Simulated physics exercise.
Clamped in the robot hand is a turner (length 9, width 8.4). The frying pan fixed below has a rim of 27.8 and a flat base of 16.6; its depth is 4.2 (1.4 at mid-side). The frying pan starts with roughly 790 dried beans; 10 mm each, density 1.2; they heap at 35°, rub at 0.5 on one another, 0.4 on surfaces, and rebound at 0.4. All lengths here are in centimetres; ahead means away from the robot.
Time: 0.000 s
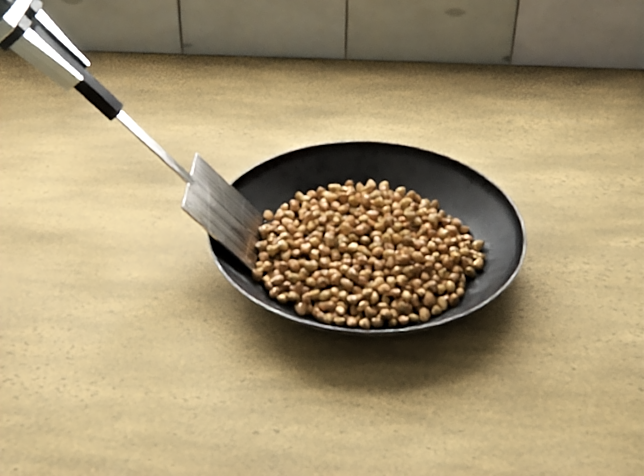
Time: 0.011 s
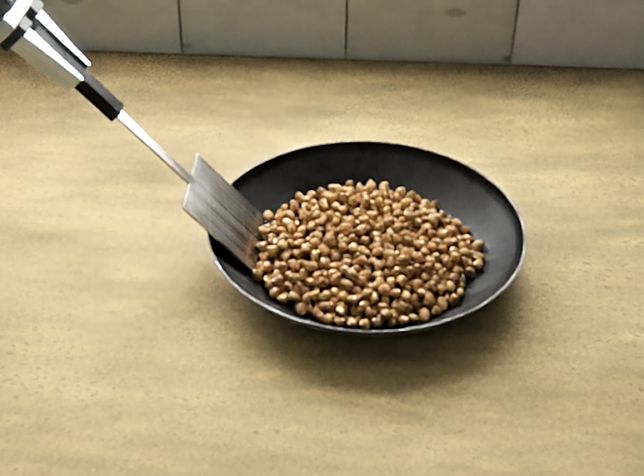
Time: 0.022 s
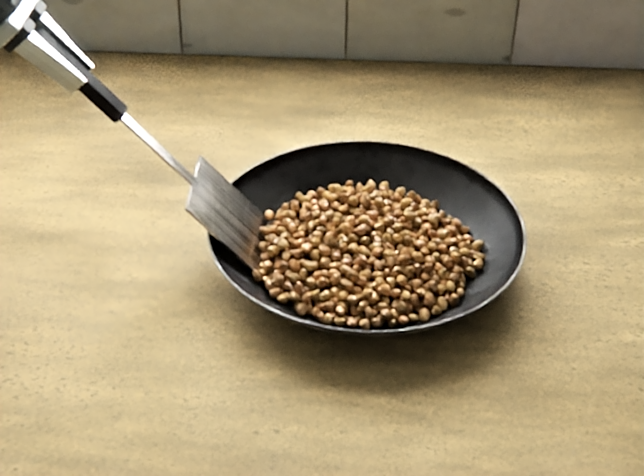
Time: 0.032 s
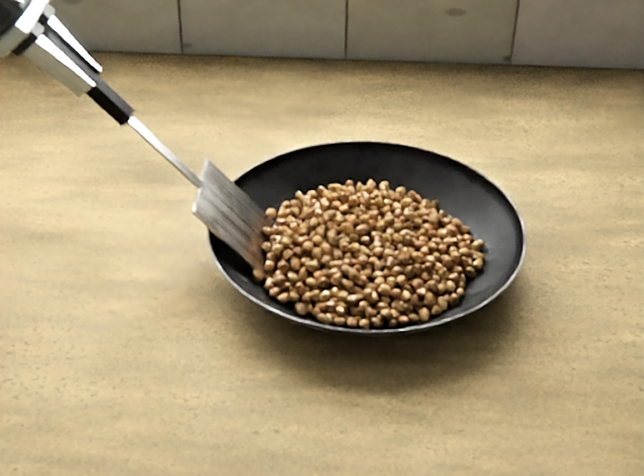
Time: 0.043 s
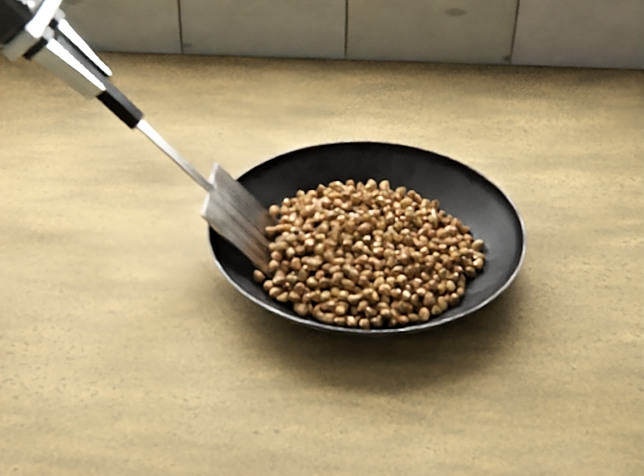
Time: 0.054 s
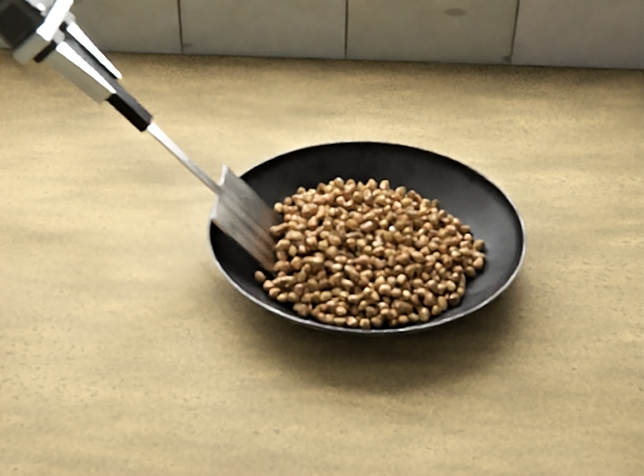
On a wooden countertop, a robot arm slowly nudging a metal turner rightward against a heap of brown beans in a black pan.
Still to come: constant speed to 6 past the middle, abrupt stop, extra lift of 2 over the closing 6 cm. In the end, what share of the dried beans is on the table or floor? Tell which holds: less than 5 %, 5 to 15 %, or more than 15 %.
What holds is less than 5 %.
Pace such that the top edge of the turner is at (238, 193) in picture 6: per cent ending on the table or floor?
Expect about 15 per cent there.
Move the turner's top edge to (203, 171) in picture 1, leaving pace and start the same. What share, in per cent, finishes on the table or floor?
Roughly 5%.
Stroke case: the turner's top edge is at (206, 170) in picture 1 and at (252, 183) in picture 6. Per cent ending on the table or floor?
Off the vessel, on the table or floor: Some 15 percent.
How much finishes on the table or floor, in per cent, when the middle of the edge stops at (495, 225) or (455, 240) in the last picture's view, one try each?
First try roughly 35 percent, second roughly 15 percent.
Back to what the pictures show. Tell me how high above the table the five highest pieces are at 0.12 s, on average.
Somewhere near 6 cm, I'd say.
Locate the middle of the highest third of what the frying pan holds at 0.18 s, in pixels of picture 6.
I'd put it somewhere near (413, 234).
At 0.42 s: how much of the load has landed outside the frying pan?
My estimate is roughly 2 %.
After 0.12 s, sloping 49°, highest piece 9 above the table; 793 in the frying pan, 1 on the blade or in flight.
After 0.18 s, sloping 49°, highest piece 13 above the table; 793 in the frying pan, 1 on the blade or in flight.
After 0.42 s, sloping 49°, highest piece 6 above the table; 784 in the frying pan, 9 on the table or floor, 1 on the blade or in flight.
After 1.47 s, sloping 49°, highest piece 6 above the table; 781 in the frying pan, 13 on the table or floor.
At rest, 781 in the frying pan, 13 on the table or floor. That is 2 % on the table or floor.
